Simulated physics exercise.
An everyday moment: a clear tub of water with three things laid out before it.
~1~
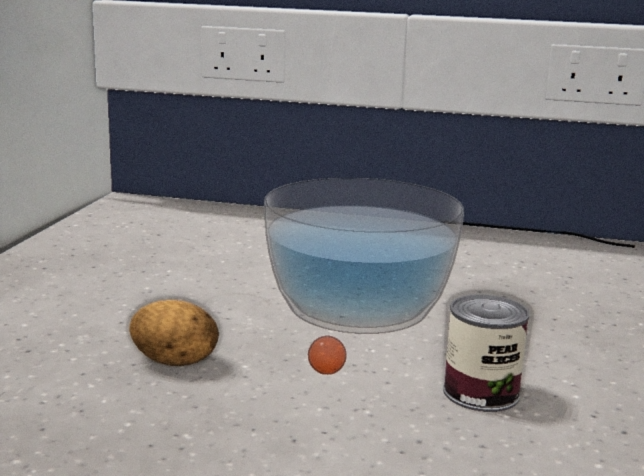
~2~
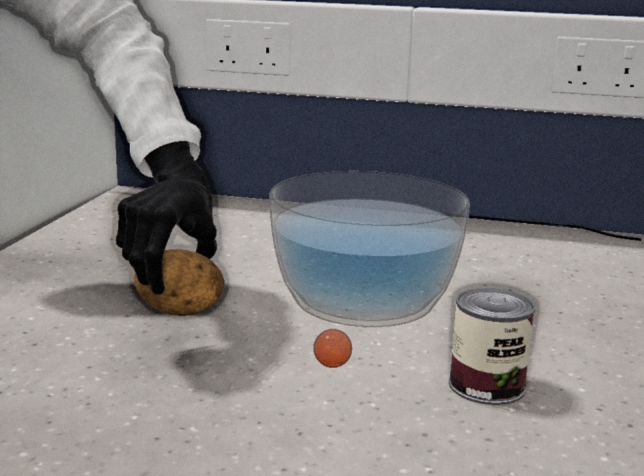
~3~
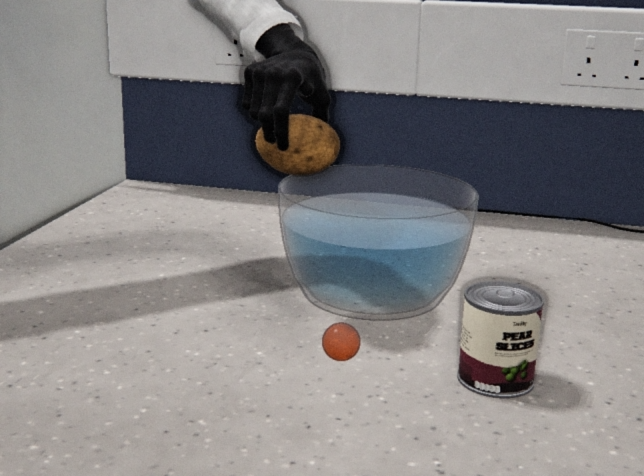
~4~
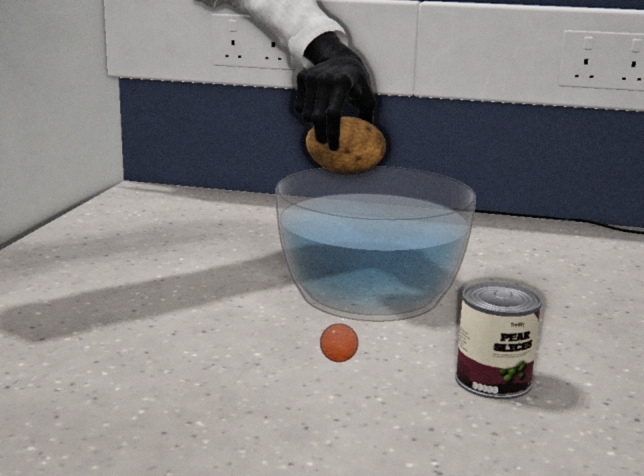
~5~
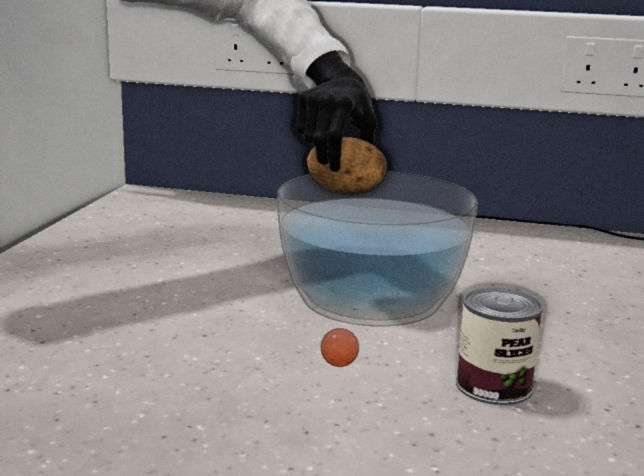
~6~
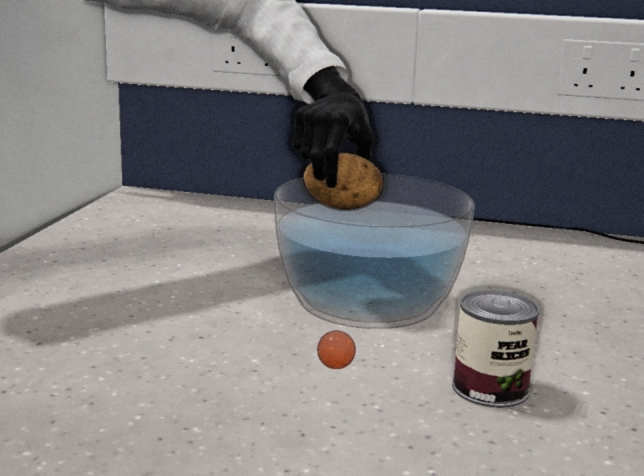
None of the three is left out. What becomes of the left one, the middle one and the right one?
Well, left won't stay up; middle won't stay up; right won't stay up.
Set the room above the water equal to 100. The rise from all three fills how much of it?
Roughly 44 per cent.
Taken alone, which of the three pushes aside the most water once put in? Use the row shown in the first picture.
It's the rightmost item.
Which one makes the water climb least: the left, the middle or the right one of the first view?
You want the central body.
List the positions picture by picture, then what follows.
The first frame shows the row from the left; potato (175, 334); glass marble (327, 356); tin of food (485, 352).
The second frame shows a hand picks up the potato; potato (180, 283); tin of food (491, 345).
In the third frame, it is carried over; potato (297, 145); glass marble (341, 342).
In the fourth frame, it is above the clear tub; potato (346, 146); tin of food (497, 339).
The fifth frame shows it comes down; potato (347, 166); glass marble (340, 348).
In the sixth frame, it is just over the surface; potato (343, 182); glass marble (336, 350); tin of food (494, 347).
A moment on, the potato drops to the bottom.
Further on, the glass marble drops to the bottom.
When it is over, the tin of food drops to the bottom; afloat, none of them.
